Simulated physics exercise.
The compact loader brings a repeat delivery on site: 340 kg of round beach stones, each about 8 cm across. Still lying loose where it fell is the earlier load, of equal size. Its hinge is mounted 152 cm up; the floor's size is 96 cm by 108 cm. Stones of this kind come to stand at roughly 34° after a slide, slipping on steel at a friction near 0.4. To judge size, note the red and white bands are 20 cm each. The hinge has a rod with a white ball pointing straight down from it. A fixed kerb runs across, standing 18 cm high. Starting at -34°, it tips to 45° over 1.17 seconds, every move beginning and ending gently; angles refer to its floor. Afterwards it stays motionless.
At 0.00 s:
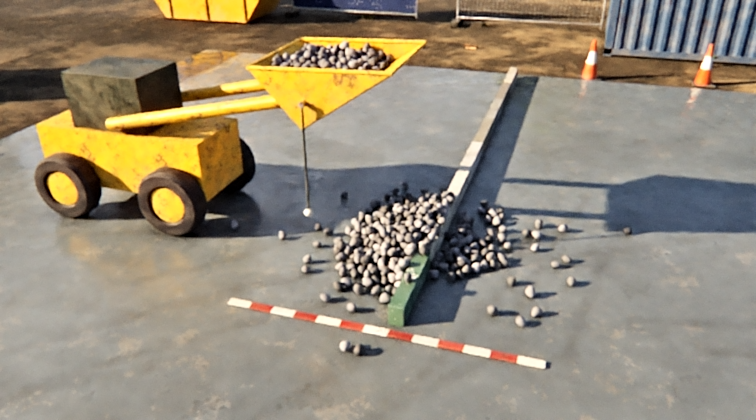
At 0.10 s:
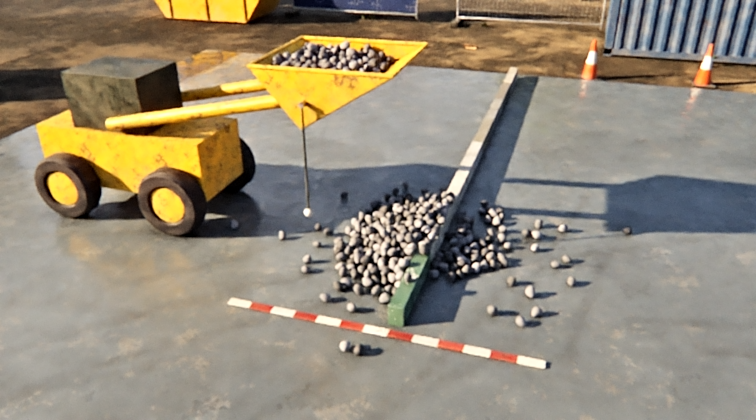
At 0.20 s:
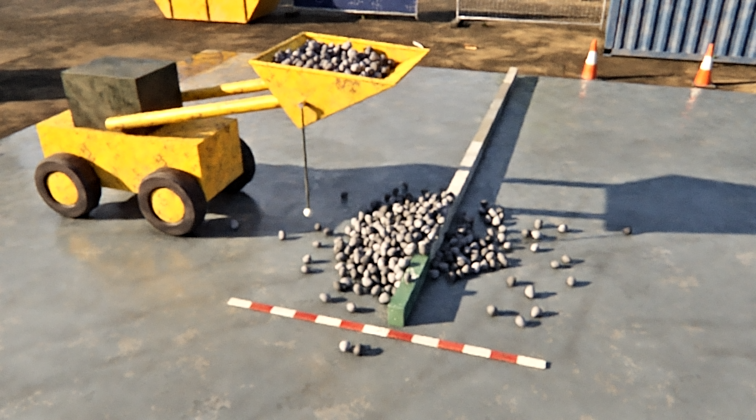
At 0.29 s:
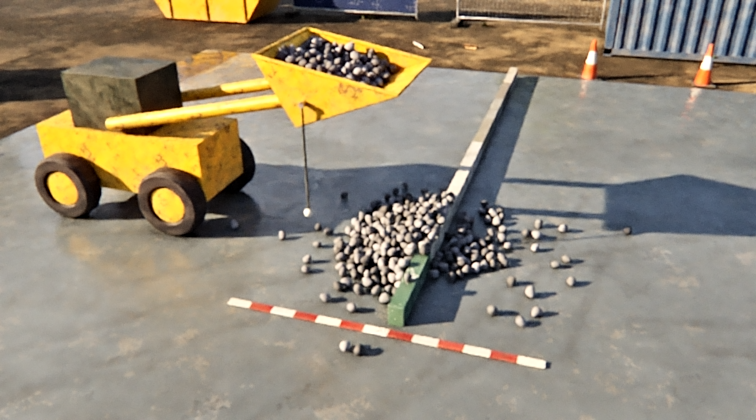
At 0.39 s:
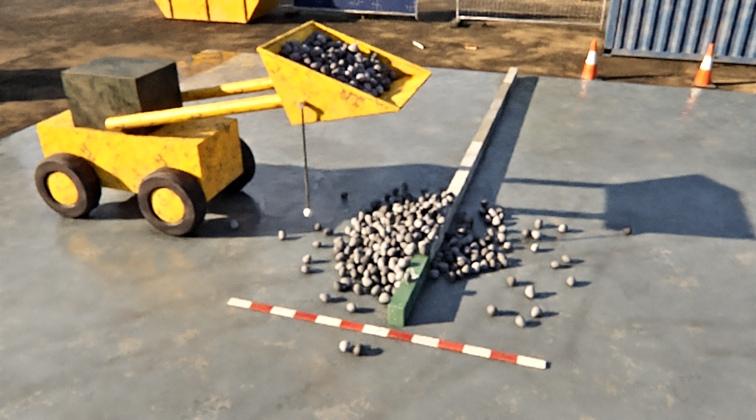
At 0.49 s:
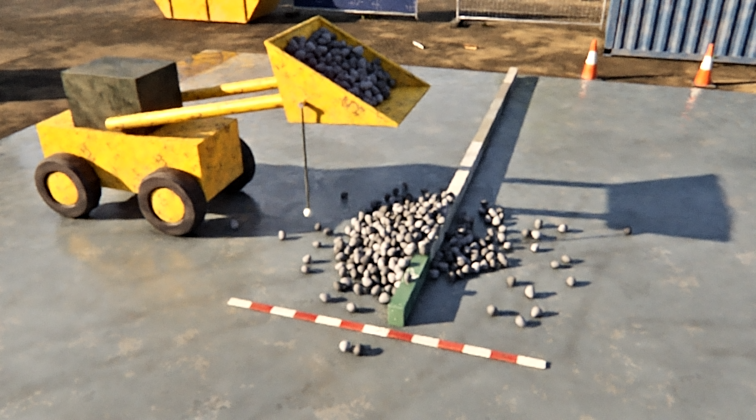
A yellow loader's raised bucket, filled with dark stones, tilted gradually downward to the right while the machine stayed parked, and the loose pile of stones lying across the kerb below did not move.
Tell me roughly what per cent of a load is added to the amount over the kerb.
Roughly 47 per cent of a load is added.
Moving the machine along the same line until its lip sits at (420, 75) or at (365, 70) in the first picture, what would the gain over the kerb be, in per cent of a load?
Some 85 percent first and 15 percent second.
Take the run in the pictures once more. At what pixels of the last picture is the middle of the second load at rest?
I'd say close to (429, 239).
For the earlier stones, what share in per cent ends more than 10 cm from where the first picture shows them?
I'd say roughly 25 per cent of them.
After 0.9 s the floor is at 33°; in per cent of one load, 100 in the bucket, 83 on this side of the kerb, 17 over the kerb; the foremost stones are at (561, 271).
After 1.3 s the floor is at 45°; in per cent of one load, 45 in the bucket, 138 on this side of the kerb, 17 over the kerb; the foremost stones are at (561, 271).
After 1.6 s the floor is at 45°; in per cent of one load, 1 in the bucket, 154 on this side of the kerb, 45 over the kerb; the foremost stones are at (561, 271).
After 4.3 s the floor is at 45°; in per cent of one load, 0 in the bucket, 135 on this side of the kerb, 65 over the kerb; the foremost stones are at (668, 253). Net gain over the kerb, 47.
